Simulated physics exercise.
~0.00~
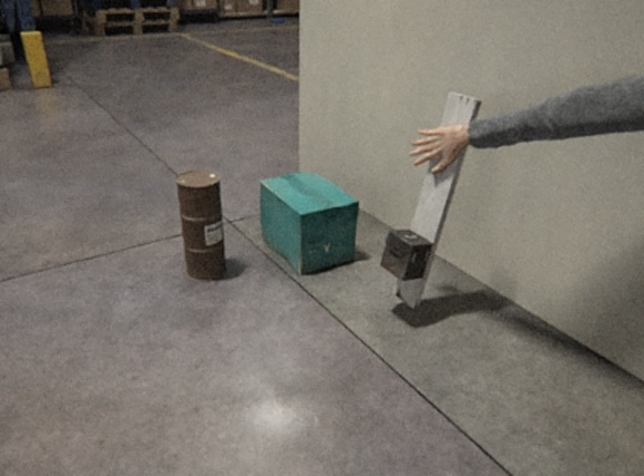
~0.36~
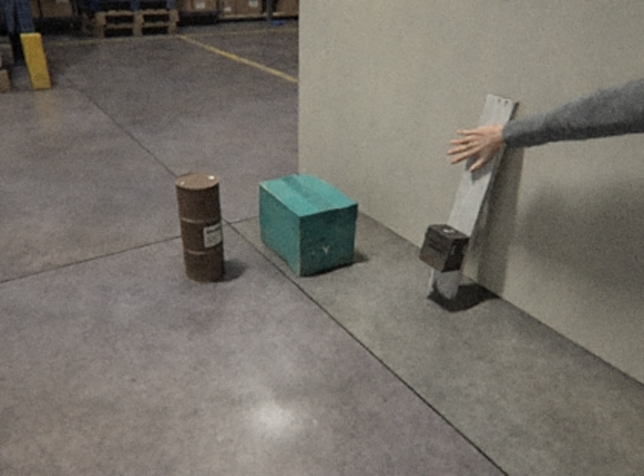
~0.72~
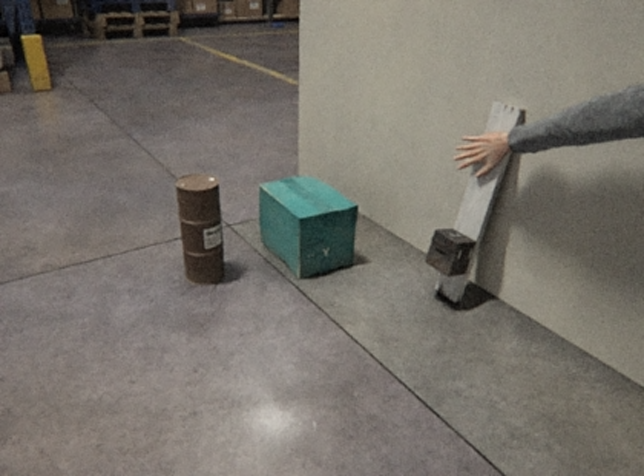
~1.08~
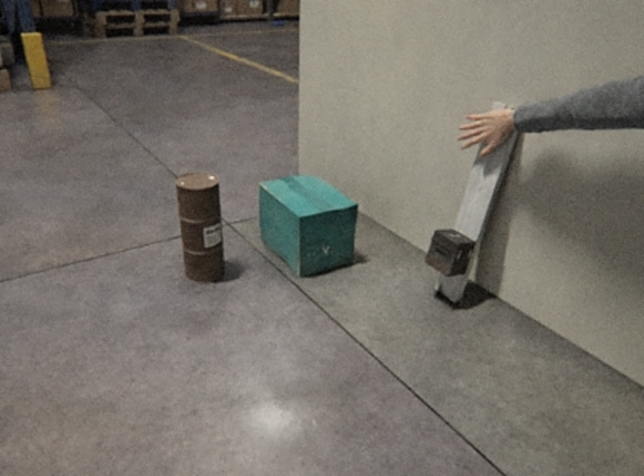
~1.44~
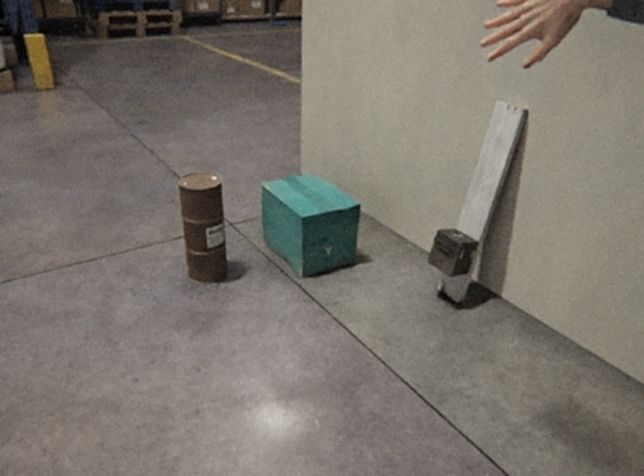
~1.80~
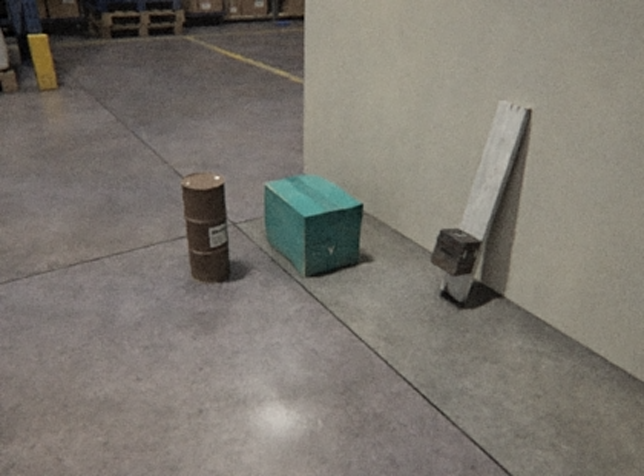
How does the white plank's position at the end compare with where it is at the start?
At the end the white plank is a little farther to the right, leaving a wider gap between it and the turquoise box, and it leans against the wall without the hand.
